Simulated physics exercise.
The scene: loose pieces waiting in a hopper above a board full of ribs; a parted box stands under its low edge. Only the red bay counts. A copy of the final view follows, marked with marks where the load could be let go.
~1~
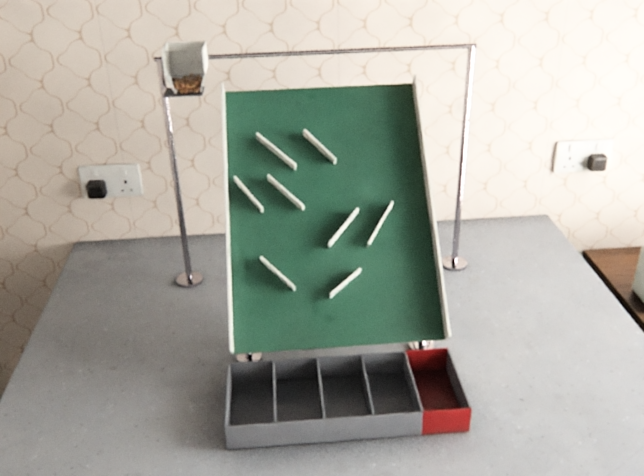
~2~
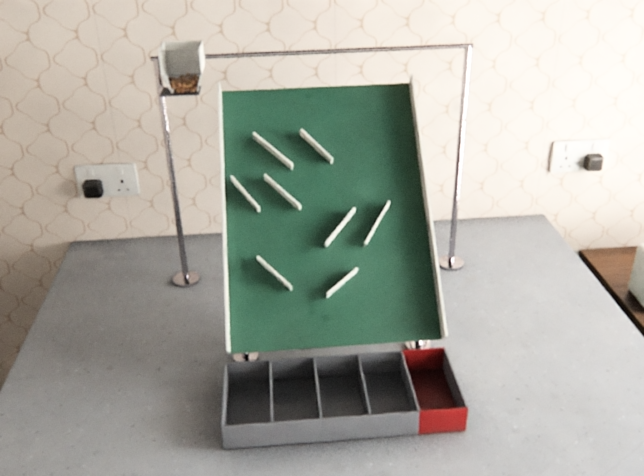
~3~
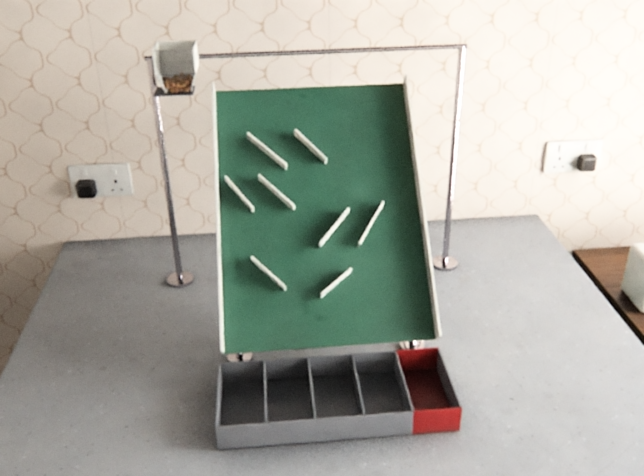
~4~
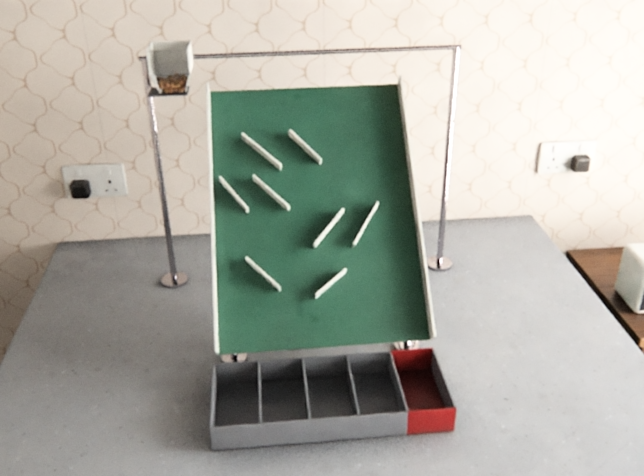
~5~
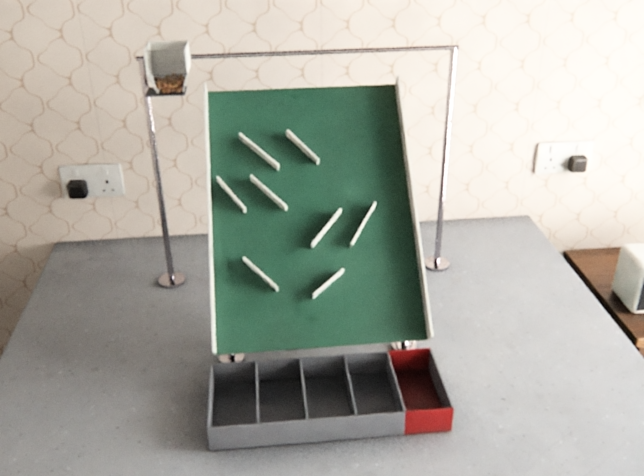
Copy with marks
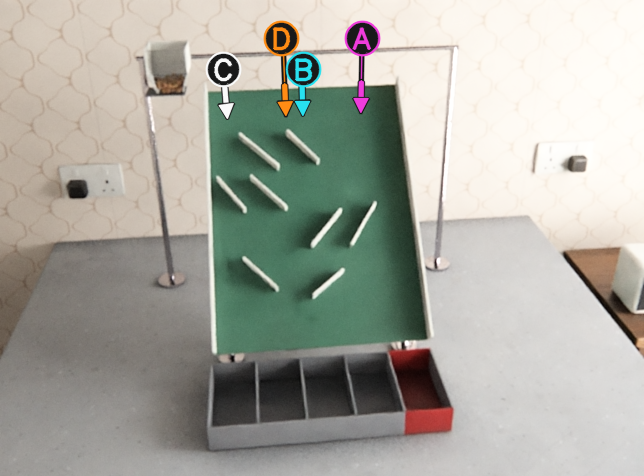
On a grey table, a ribbed green board stands still behind a box with one red bay.
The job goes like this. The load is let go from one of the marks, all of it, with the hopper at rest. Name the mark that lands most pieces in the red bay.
It is A.
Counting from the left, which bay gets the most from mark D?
The second.
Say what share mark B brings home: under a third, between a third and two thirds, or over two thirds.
Mark B gives under a third.
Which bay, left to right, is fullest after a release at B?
The second.
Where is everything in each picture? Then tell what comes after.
In the first frame, hopper at (186, 85), roasted chickpeas, door shut.
In the second frame, ribs (253, 132) to (293, 164), (301, 129) to (332, 158), (231, 176) to (259, 208).
In the third frame, ribs (259, 175) to (294, 206), (320, 243) to (349, 208), (360, 243) to (384, 201).
In the fourth frame, ribs (246, 257) to (280, 288), (316, 295) to (346, 269).
In the fifth frame, red bay at (429, 419), number 5 of 5 from the left.
On the marked copy, mark A meets the board at (360, 107); mark B meets the board at (302, 110); mark C meets the board at (226, 113); mark D meets the board at (285, 110).
With A, about half in the red bay, about half in other bays.
With B, a stray few in the red bay, nearly all in other bays.
With C, none in the red bay, all in other bays.
With D, none in the red bay, all in other bays.
